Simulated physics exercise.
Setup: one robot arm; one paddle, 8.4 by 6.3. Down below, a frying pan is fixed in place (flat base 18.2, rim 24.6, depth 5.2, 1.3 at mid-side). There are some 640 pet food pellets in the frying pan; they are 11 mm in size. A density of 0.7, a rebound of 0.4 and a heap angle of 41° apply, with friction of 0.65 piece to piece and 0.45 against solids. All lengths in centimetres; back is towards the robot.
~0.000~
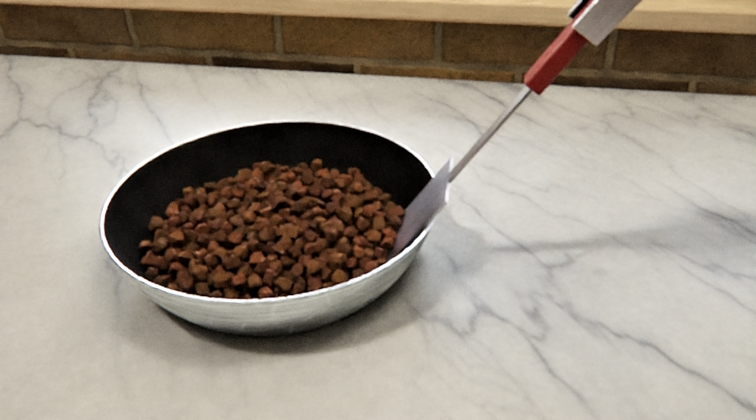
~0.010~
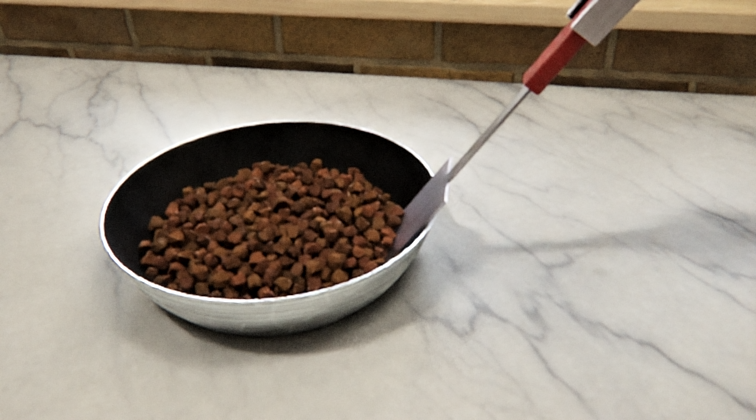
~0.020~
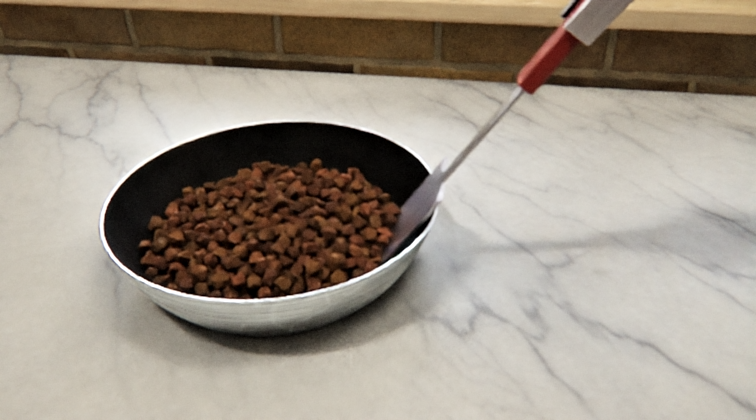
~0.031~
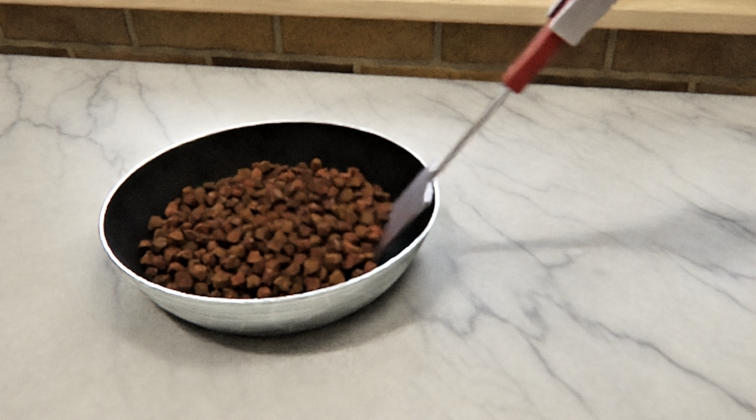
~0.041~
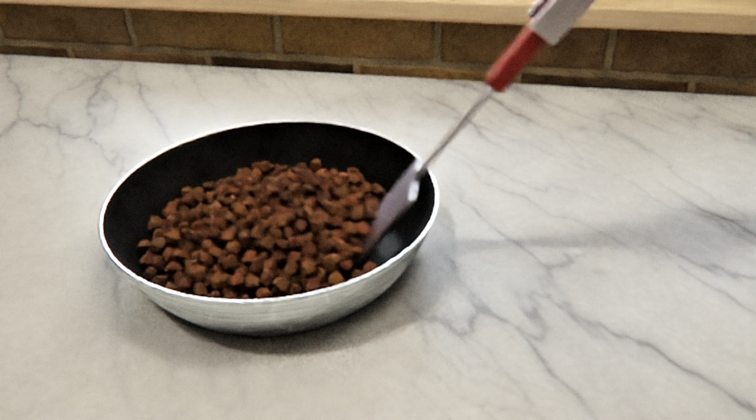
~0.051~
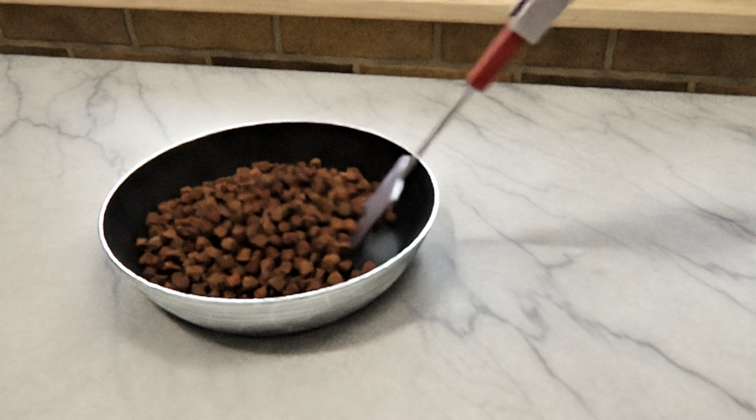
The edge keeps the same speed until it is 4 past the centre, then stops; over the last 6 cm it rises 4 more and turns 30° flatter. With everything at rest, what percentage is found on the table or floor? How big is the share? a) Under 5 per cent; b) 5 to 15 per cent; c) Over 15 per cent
b.
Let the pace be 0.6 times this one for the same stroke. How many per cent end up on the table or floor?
0 %.
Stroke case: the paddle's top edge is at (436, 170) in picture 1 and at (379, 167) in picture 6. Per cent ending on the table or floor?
My guess would be close to 10 per cent.
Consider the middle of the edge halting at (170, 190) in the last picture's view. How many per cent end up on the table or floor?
Roughly 20 per cent.
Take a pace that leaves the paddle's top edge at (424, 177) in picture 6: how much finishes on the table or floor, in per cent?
Roughly 0 per cent.
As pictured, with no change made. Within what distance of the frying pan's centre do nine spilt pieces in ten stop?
30 centimetres, give or take.
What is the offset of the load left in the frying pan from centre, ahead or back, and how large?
It rests close to 3.5 centimetres ahead of centre.
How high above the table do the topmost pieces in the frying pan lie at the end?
6.0 cm.
After 0.08 s, sloping 56°, highest piece 6 above the table; 641 in the frying pan.
After 0.10 s, sloping 45°, highest piece 7 above the table; 641 in the frying pan.
After 0.31 s, sloping 27°, highest piece 9 above the table; 590 in the frying pan, 39 on the table or floor, 12 on the blade or in flight.
After 1.36 s, sloping 27°, highest piece 6 above the table; 587 in the frying pan, 54 on the table or floor.
In the end, 587 in the frying pan, 54 on the table or floor. That is 8 % on the table or floor.
